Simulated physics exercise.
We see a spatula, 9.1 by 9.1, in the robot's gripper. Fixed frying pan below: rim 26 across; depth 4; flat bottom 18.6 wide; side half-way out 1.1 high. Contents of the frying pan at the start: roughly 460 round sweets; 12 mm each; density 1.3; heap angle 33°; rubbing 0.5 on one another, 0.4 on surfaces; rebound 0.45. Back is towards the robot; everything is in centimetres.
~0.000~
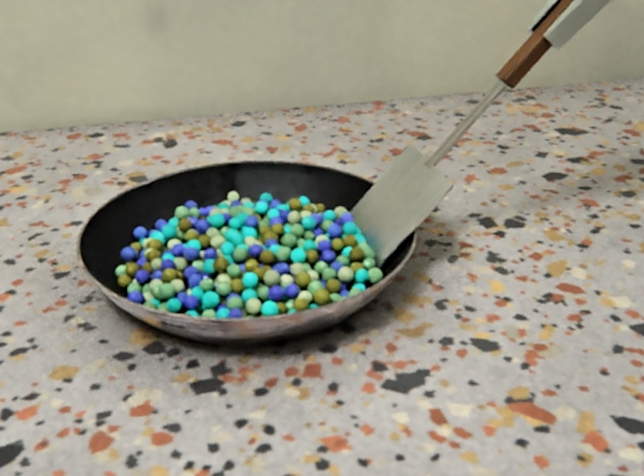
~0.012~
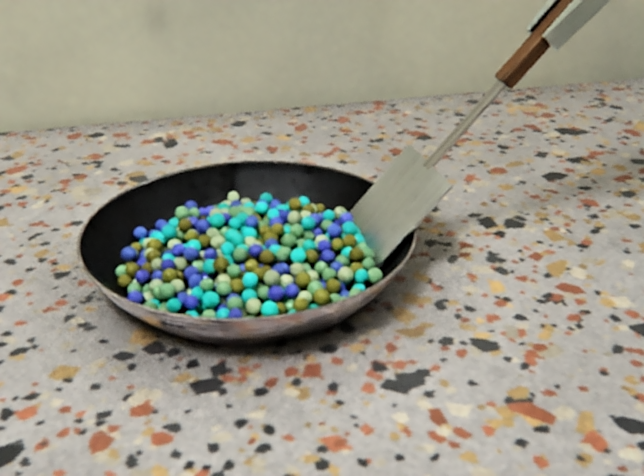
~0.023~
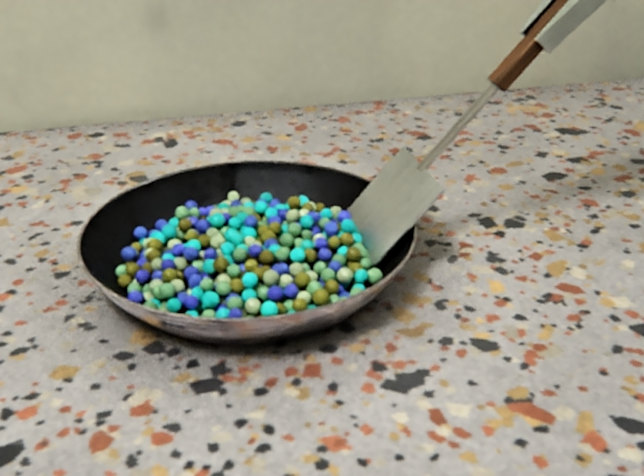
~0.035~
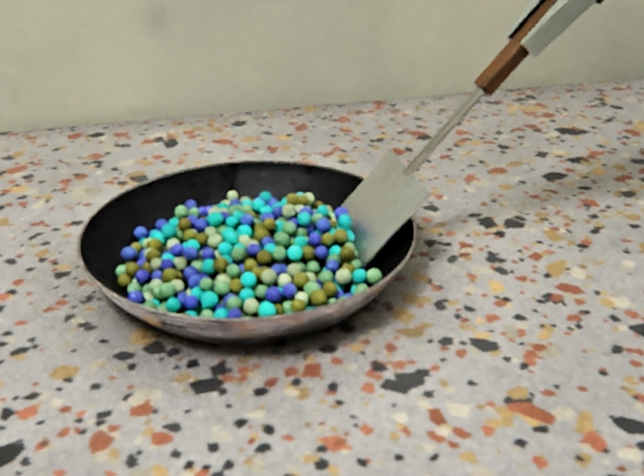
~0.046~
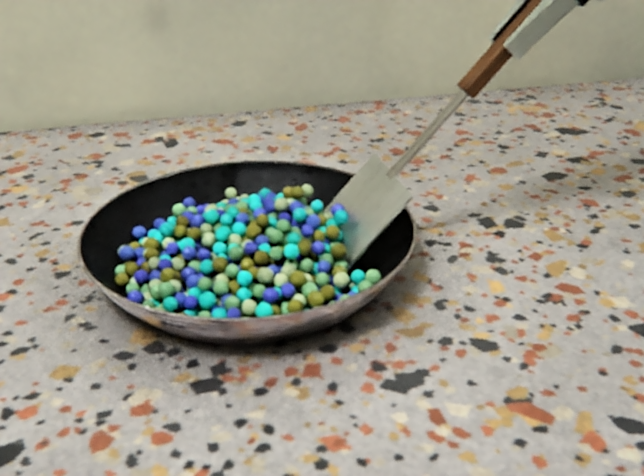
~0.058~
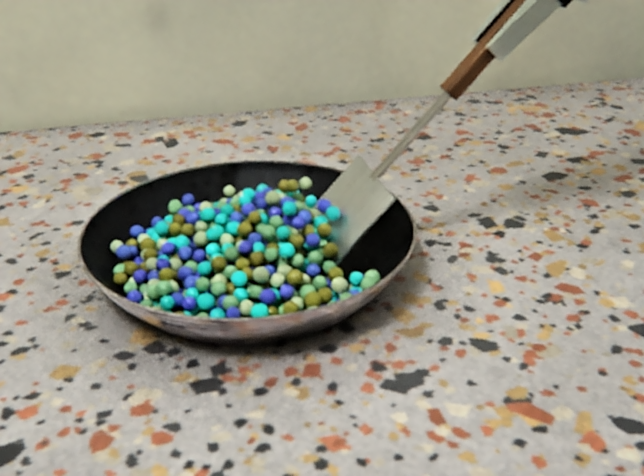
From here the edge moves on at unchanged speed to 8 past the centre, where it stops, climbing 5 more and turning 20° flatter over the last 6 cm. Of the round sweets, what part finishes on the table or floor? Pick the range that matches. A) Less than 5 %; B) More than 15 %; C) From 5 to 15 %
(B) More than 15 %.
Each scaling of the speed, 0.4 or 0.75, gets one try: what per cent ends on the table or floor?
Around 10 per cent and around 25 per cent.
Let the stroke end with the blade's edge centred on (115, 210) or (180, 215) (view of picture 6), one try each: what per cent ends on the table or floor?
Respectively some 35 and 20 percent end on the table or floor.
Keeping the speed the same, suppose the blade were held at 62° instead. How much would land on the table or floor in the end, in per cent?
Estimate for that slope: Some 25 per cent.
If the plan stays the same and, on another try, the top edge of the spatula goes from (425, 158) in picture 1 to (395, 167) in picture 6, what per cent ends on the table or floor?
I'd put it at roughly 15 per cent.
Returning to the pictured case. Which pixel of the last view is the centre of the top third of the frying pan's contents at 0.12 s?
At about (208, 228).
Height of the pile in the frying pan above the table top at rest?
Roughly 4.5 centimetres.
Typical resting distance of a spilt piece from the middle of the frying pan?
Looks like roughly 46 centimetres to me.
After 0.09 s, sloping 48°, highest piece 7 above the table; 465 in the frying pan.
After 0.12 s, sloping 43°, highest piece 7 above the table; 465 in the frying pan.
After 0.34 s, sloping 28°, highest piece 7 above the table; 349 in the frying pan, 75 on the table or floor, 41 on the blade or in flight.
After 1.39 s, sloping 28°, highest piece 4 above the table; 349 in the frying pan, 116 on the table or floor.
In the end, 349 in the frying pan, 116 on the table or floor. That is 25 % on the table or floor.
